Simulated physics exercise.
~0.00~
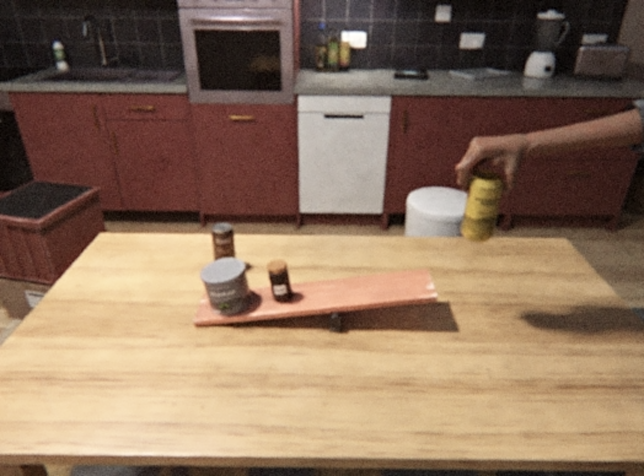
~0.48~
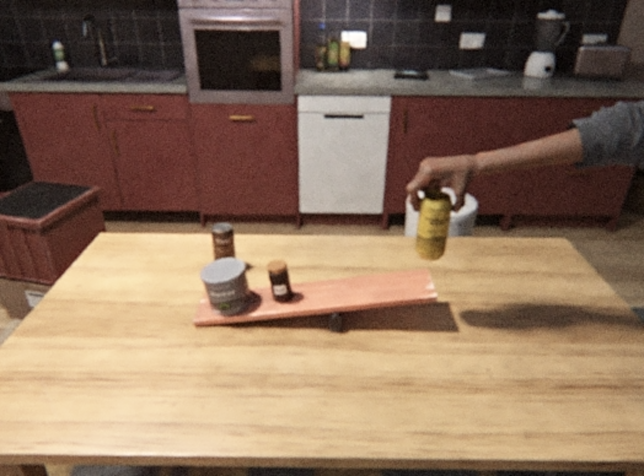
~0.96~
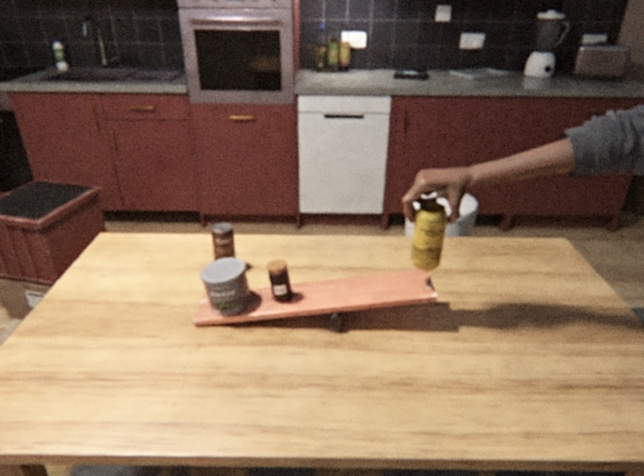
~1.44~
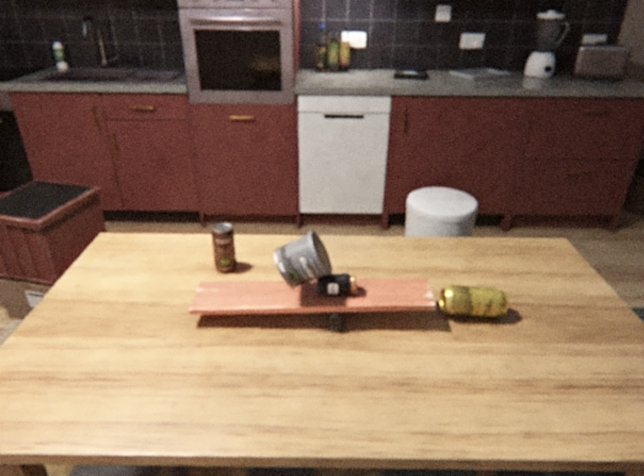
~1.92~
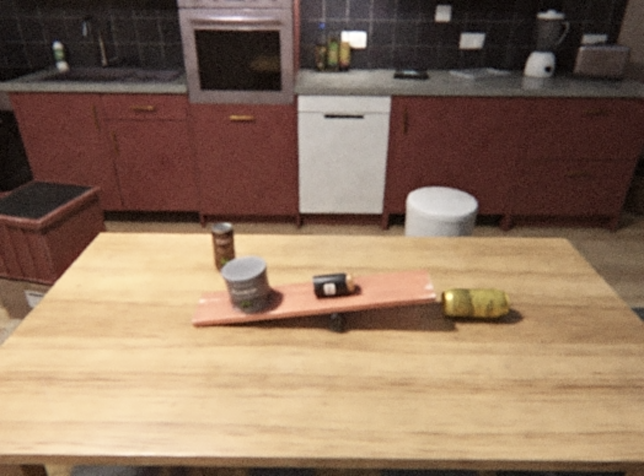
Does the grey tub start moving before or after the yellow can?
The grey tub starts moving after the yellow can, staying still on the plank while the hand is already carrying the can to the left.
An orange plank lies tilted over a small block on a wooden table, its left end low, seen from the front in a kitchen with red cupboards. A grey tub and a small black shaker stand on its left half, with a brown can behind. From the right, a hand carries a yellow can leftward and lowers it over the raised end. Once the hand has gone, the yellow can lies on the table beyond that end, the plank is nearly level, the tub tips in mid-hop and the shaker is on its side. Finally the tub sits upright on the plank, left end low again.
